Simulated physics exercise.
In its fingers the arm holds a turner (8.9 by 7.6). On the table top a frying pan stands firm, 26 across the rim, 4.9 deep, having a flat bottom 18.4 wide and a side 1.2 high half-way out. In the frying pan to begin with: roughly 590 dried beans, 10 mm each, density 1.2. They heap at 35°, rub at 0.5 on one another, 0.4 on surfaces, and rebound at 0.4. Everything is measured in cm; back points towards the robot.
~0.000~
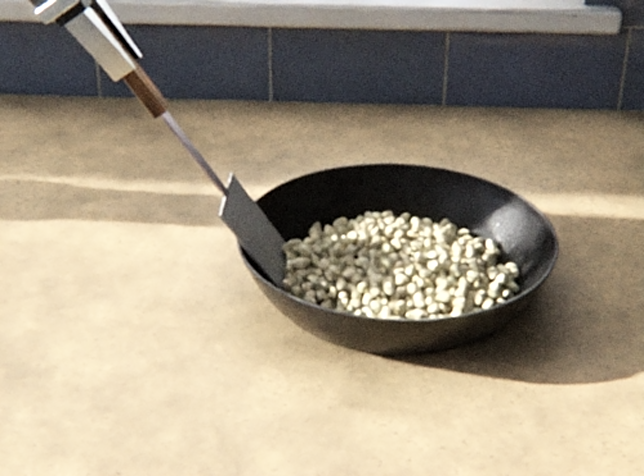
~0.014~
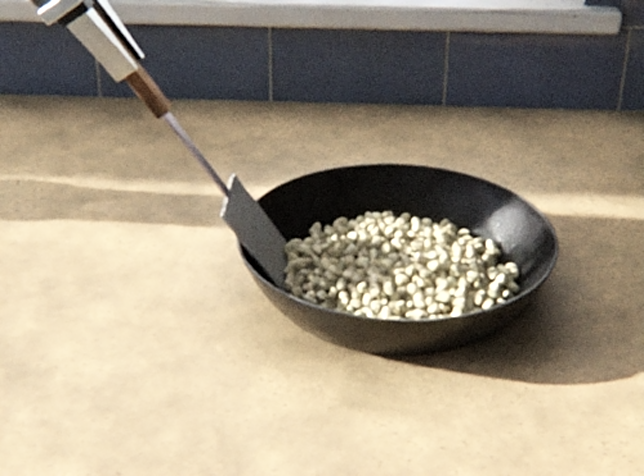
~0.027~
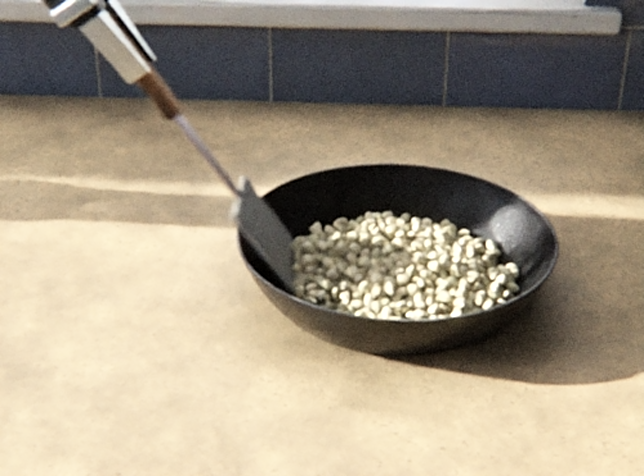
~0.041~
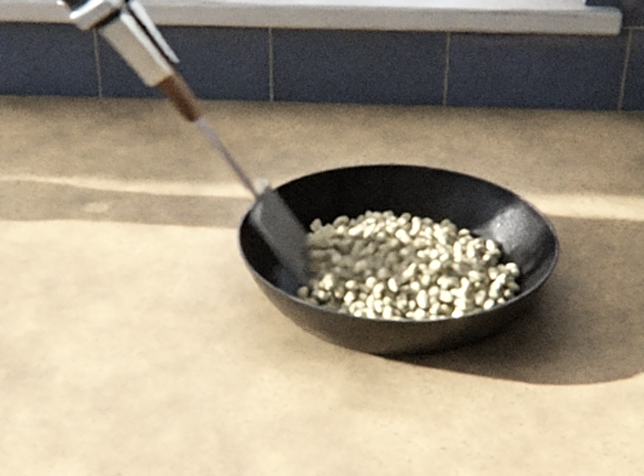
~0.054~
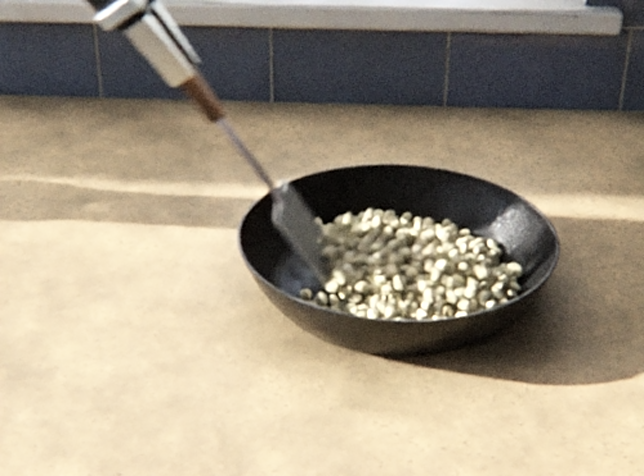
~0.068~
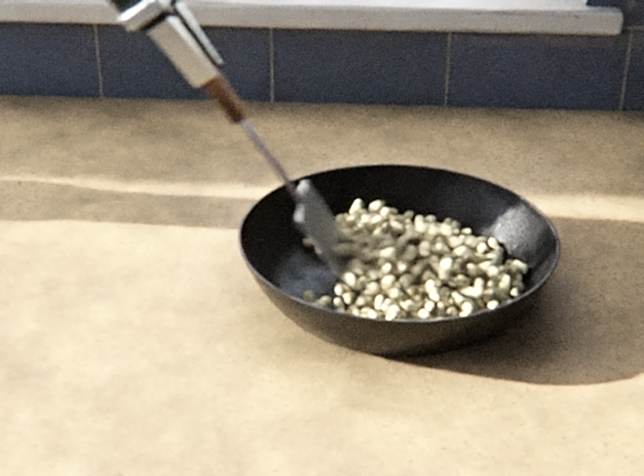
A black frying pan holding a heap of pale, cream-coloured beans sits on a sunlit tan table top, seen from slightly above, with blue tiles and a white ledge behind. At the upper left, a metallic robot arm grips a grey turner with a brown handle, its blade at the pan's left side. The arm slides the turner rightward through the pan, pushing the nearby beans and baring dark pan behind the blade, while the view stays still.
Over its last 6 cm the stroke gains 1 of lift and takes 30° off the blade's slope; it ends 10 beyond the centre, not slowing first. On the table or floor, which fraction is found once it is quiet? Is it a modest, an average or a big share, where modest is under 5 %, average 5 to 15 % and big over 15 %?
Big.
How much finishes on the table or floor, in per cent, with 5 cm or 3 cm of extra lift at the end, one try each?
Result, in order: Approx. 20 % and 25 %.
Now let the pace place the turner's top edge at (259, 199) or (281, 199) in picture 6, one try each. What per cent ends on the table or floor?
Some 5 and 15 per cent.
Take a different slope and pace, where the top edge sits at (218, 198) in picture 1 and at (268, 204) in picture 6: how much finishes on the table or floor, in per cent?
It works out to about 10 %, more or less.
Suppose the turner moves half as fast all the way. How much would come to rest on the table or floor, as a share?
Around 10 per cent would finish on the table or floor.
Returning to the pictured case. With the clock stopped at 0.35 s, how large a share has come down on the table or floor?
Share at that moment: Roughly 10 %.
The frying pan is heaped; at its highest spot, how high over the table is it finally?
Peak at rest, approximately 4.5 centimetres.
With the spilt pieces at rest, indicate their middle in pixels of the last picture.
Near pixel (621, 282).
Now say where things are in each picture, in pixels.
The first picture shows turner top edge at (225, 193), sloping 56°; upper third of the load around (389, 266), from x 285 to 515, top at y 215; 588 in the frying pan.
The second picture shows turner top edge at (228, 194), sloping 56°; upper third of the load around (389, 266), from x 290 to 515, top at y 215.
The third picture shows turner top edge at (239, 196), sloping 56°; upper third of the load around (384, 266), from x 295 to 515, top at y 215.
The fourth picture shows turner top edge at (258, 198), sloping 56°; upper third of the load around (380, 267), from x 295 to 515, top at y 215.
The fifth picture shows turner top edge at (280, 199), sloping 56°; upper third of the load around (387, 260), from x 295 to 520, top at y 215.
The sixth picture shows turner top edge at (301, 200), sloping 56°; upper third of the load around (394, 257), from x 295 to 525, top at y 205; 588 in the frying pan.
By 0.10 s, sloping 56°, highest piece 6 above the table; 588 in the frying pan.
By 0.13 s, sloping 49°, highest piece 7 above the table; 588 in the frying pan.
By 0.35 s, sloping 26°, highest piece 13 above the table; 455 in the frying pan, 53 on the table or floor, 80 on the blade or in flight.
By 1.40 s, sloping 26°, highest piece 4 above the table; 453 in the frying pan, 135 on the table or floor.
Final count, 453 in the frying pan, 135 on the table or floor. That is 23 % on the table or floor.
